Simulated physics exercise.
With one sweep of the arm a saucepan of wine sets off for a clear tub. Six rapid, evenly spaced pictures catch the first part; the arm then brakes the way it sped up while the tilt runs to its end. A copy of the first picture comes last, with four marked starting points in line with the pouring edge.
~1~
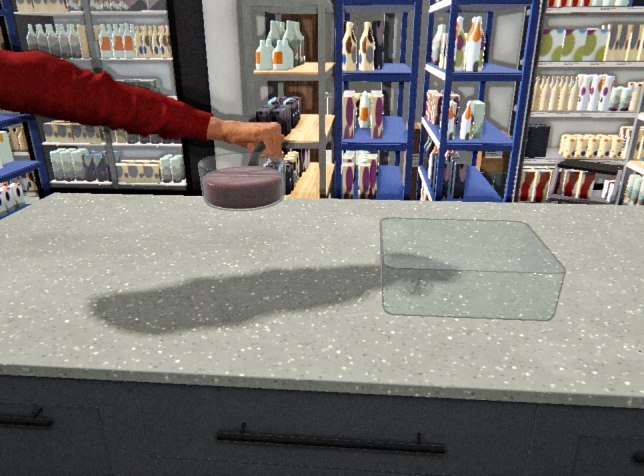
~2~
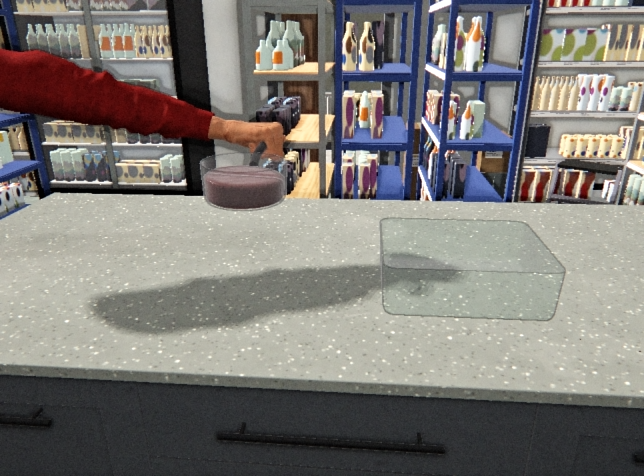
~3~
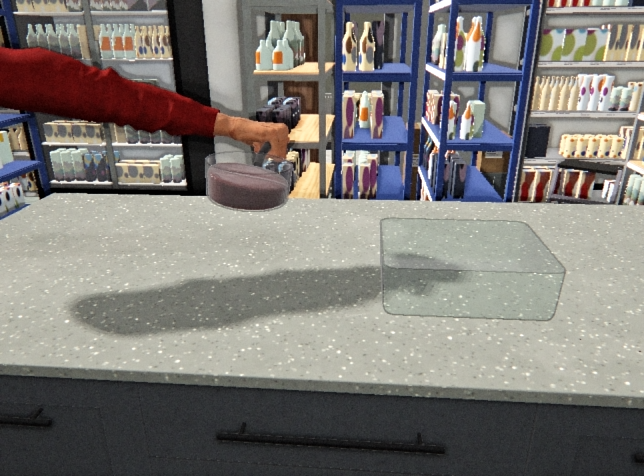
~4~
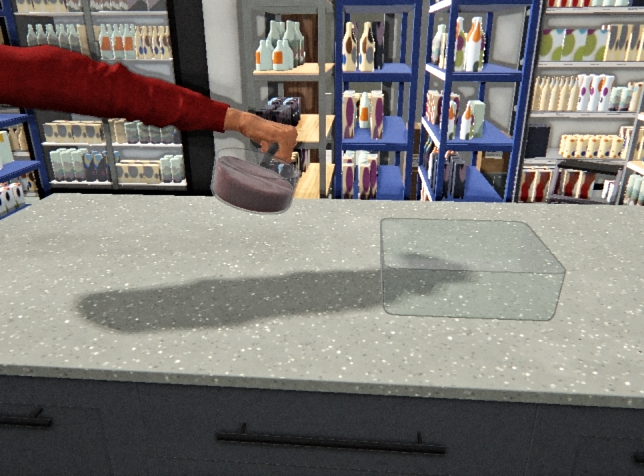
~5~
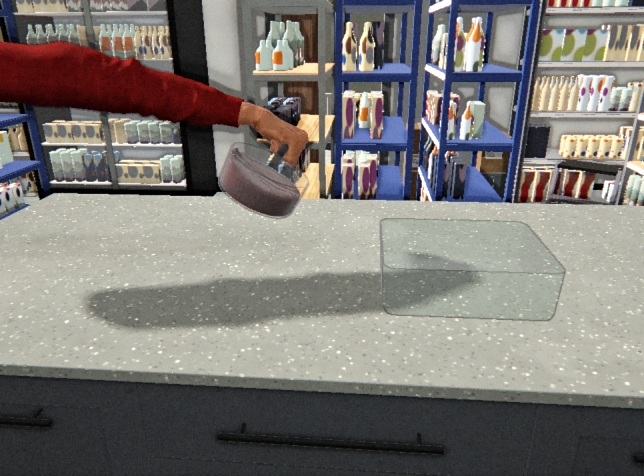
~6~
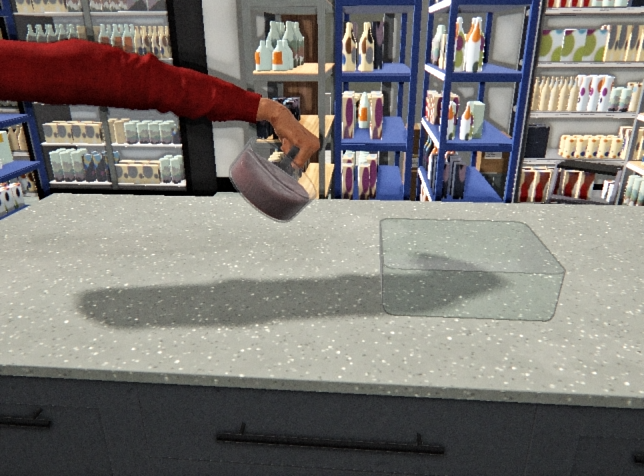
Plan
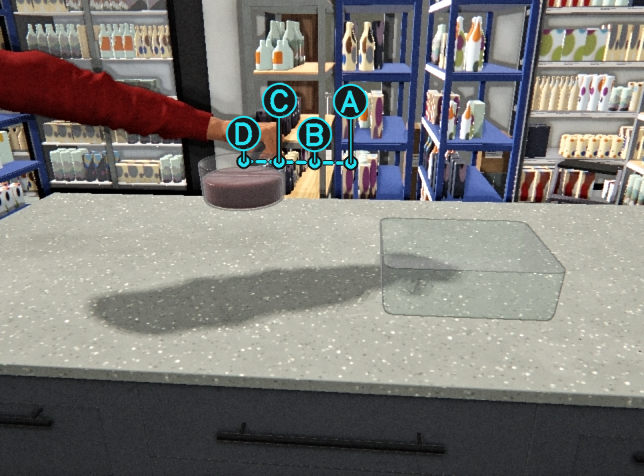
A red-sleeved arm held a saucepan of dark wine level above a speckled counter, then moved it a little to the right toward a clear tub, tilting it steadily further as it went.
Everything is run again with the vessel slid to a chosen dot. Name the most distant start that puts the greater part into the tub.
Take B.
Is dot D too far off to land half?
Yes.
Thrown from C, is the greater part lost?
Yes, that goes wrong.
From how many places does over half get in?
Two of the four.
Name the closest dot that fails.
Dot C.
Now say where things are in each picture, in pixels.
The first frame shows upright, lip at (283, 162); tub from (382, 311) to (553, 318); nothing has left yet.
The second frame shows upright, lip at (285, 162); nothing has left yet.
The third frame shows tipped about 6°, lip at (290, 166); nothing has left yet.
The fourth frame shows tipped about 16°, lip at (299, 174); nothing has left yet.
The fifth frame shows tipped about 28°, lip at (308, 183); nothing has left yet.
The sixth frame shows tipped about 42°, lip at (316, 194); nothing has left yet.
On the marked copy, A at (350, 163); B at (314, 162); C at (279, 162); D at (243, 161).
For dot A, about 72 % lands in the tub, 2 % falls short and 26 % goes beside or beyond.
For dot B, about 78 % lands in the tub, 6 % falls short and 16 % goes beside or beyond.
For dot C, about 14 % lands in the tub, 83 % falls short and 3 % goes beside or beyond.
For dot D, about 0 % lands in the tub, 97 % falls short and 3 % goes beside or beyond.
